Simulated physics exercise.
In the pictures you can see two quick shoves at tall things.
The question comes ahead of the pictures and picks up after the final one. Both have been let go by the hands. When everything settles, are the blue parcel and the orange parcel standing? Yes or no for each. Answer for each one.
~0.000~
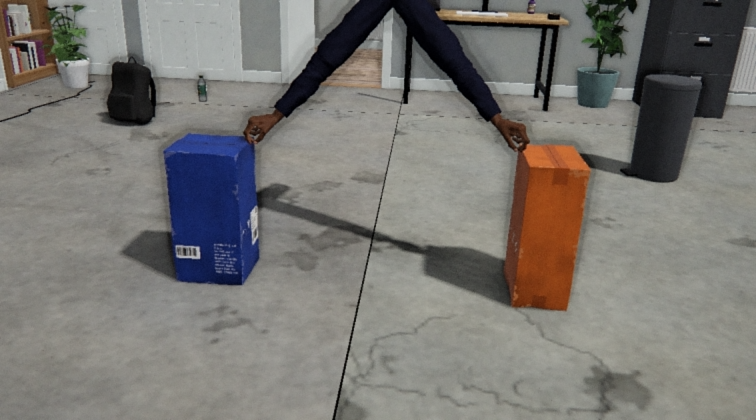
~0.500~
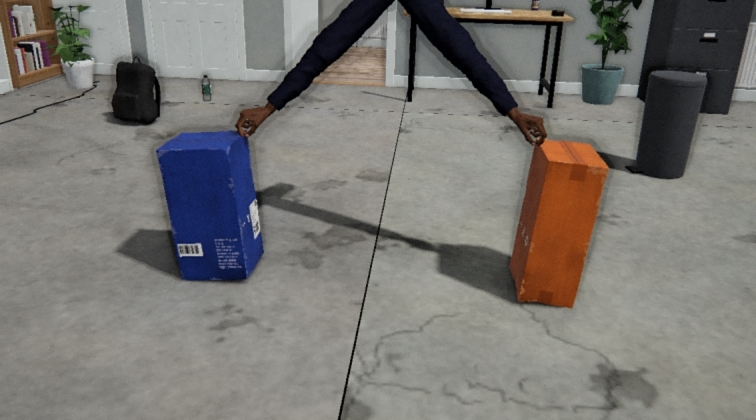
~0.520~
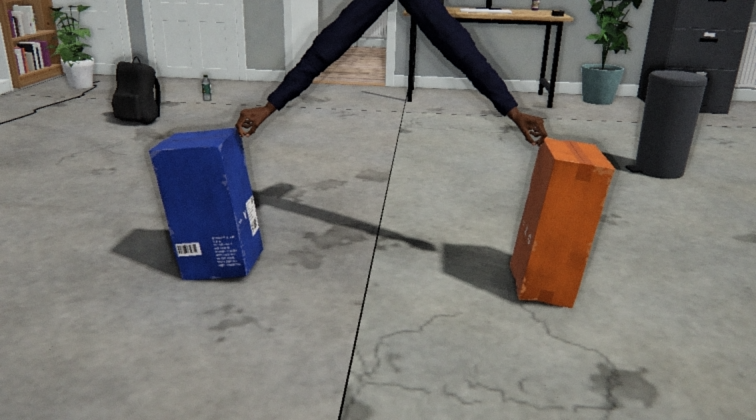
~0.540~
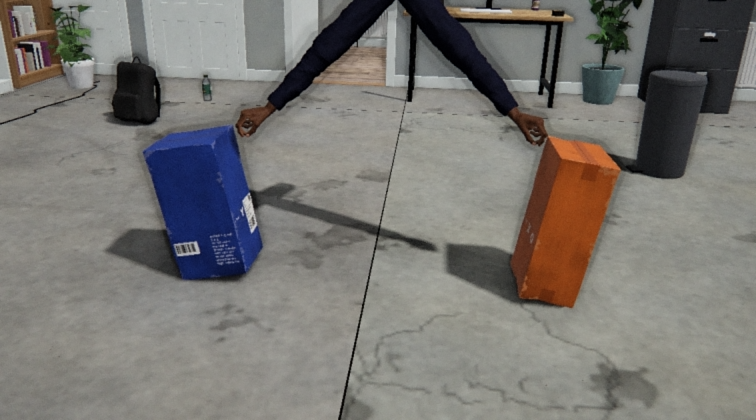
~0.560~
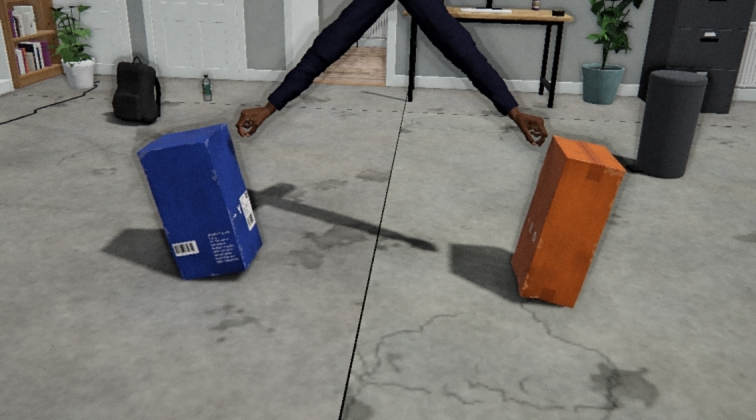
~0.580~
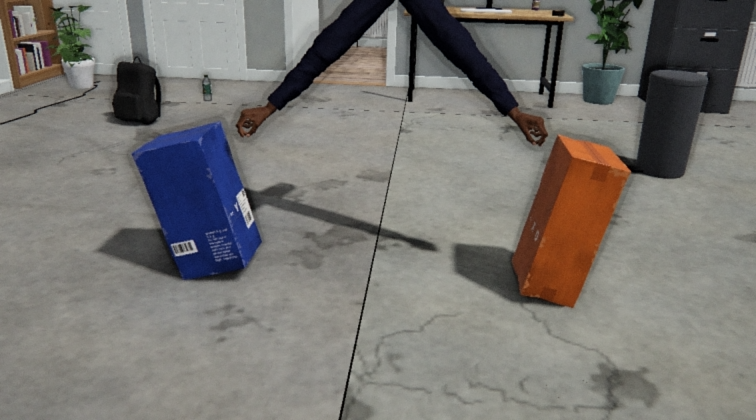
Blue parcel: No; orange parcel: No.
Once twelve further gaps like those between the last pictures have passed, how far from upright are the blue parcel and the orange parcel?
40° and 30°.
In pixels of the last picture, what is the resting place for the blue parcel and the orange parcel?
First (124, 233), then (646, 271).
By 0.76 s, blue parcel 33° off upright near (179, 199); orange parcel 25° off upright near (584, 221).
By 0.96 s, blue parcel 59° off upright near (149, 207); orange parcel 44° off upright near (609, 229).
By 1.08 s, blue parcel on its side near (127, 229); orange parcel 66° off upright near (632, 245).
When it is over (1.6 s), the blue parcel topples, near (124, 233); the orange parcel topples, near (646, 271).
